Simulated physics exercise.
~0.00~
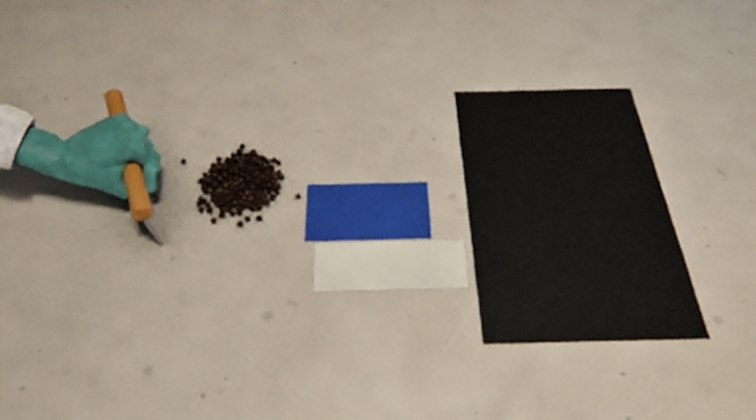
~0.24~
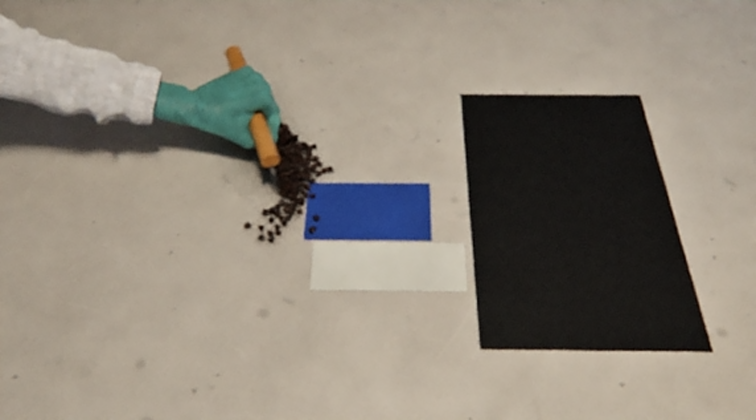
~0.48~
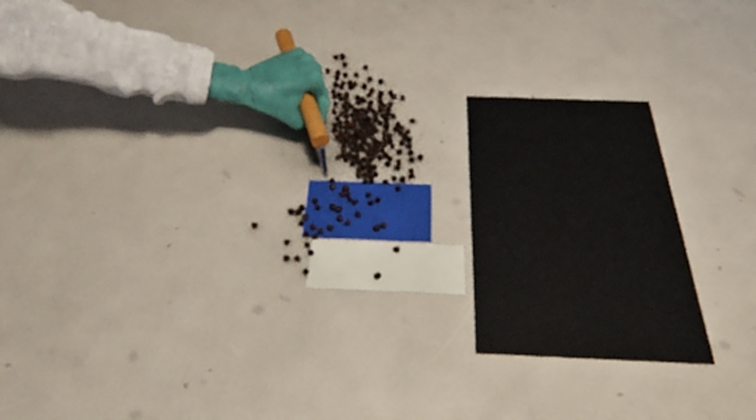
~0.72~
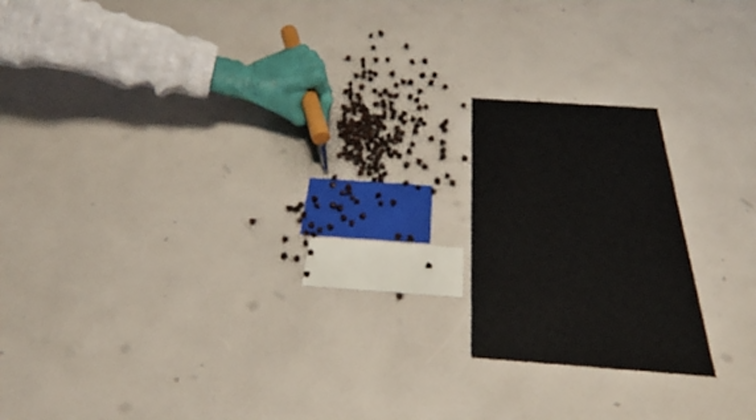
A teal-gloved hand in a white sleeve grips a scraper with an orange handle at the left of a pale, speckled surface, seen from above at a slant. A heap of dark coffee beans lies to its right, then a blue mat above a white one, and a large black mat at the right. The hand pushes the blade rightwards into the heap, driving the beans towards the mats. They spread, some crossing the blue mat and a few reaching the white. The scraper halts above the blue mat's left end, with most beans scattered off the mats and the black one clear.
